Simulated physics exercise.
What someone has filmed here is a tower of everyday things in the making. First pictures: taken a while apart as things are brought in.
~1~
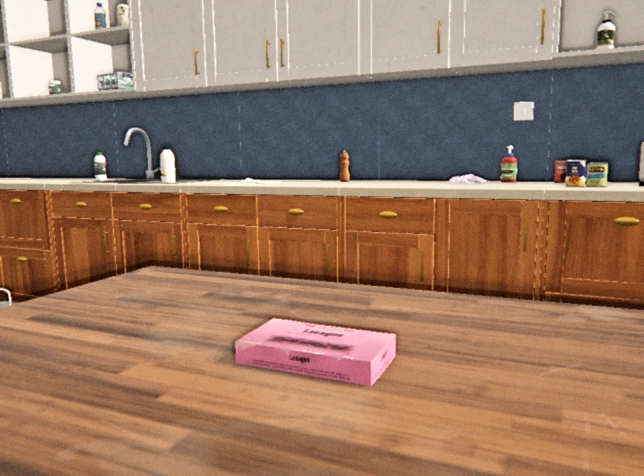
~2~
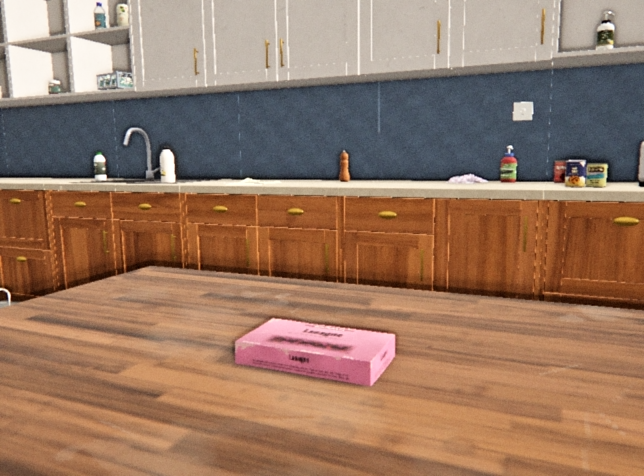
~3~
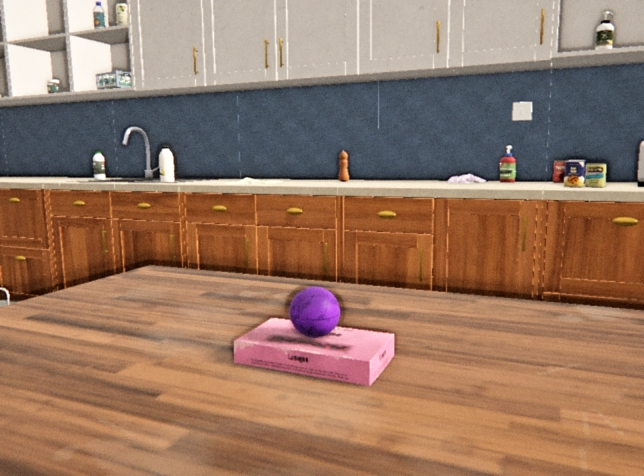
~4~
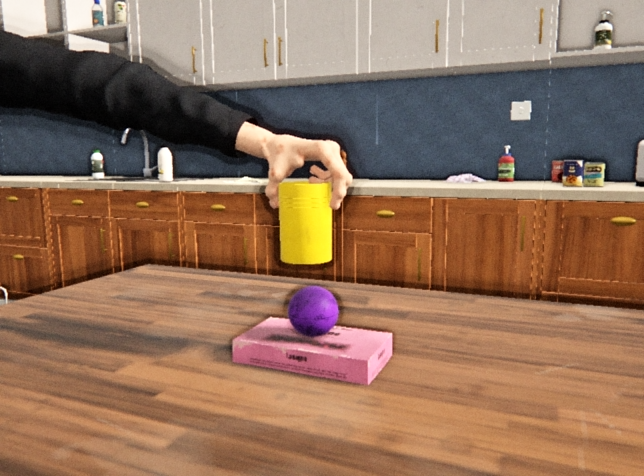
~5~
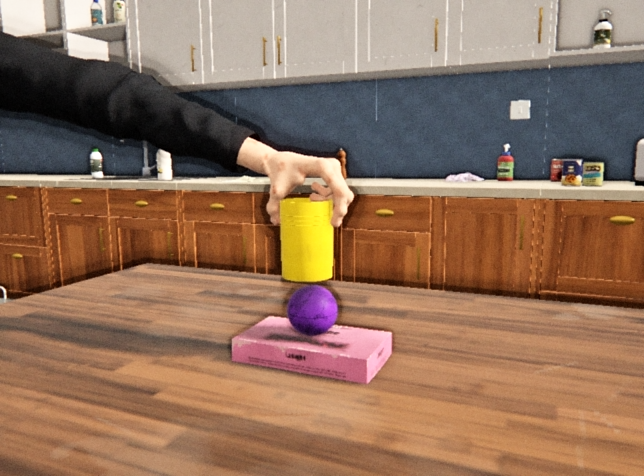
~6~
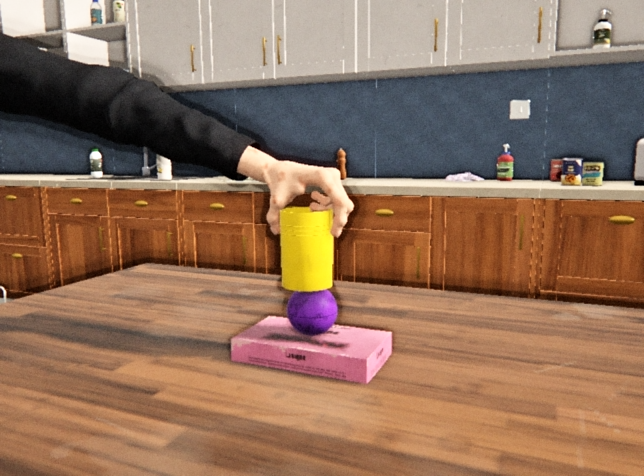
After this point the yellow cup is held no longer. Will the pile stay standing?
At least one thing drops.
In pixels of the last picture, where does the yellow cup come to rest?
It ends up close to (196, 317).
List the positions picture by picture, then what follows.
In the first picture, the last thing is not in view yet; pink packet (317, 349).
In the second picture, the last thing is not in view yet; pink packet (316, 349).
In the third picture, the last thing is not in view yet; pink packet (315, 348).
The fourth picture shows still above its spot; yellow cup (306, 221); pink packet (314, 347).
The fifth picture shows still above its spot; yellow cup (307, 238); pink packet (313, 346).
The sixth picture shows set down, still held; yellow cup (307, 248); pink packet (313, 346).
Then, 0.40 s on from there, yellow cup turned 39° from how it was put near (282, 256).
Then, 0.60 s on from there, yellow cup now fallen.
Then, 0.70 s on from there, things are still on the move.
In the end, fallen, yellow cup; the other 2 unmoved. At the end, from the last picture's camera, yellow cup near (196, 317). The pile gives way.
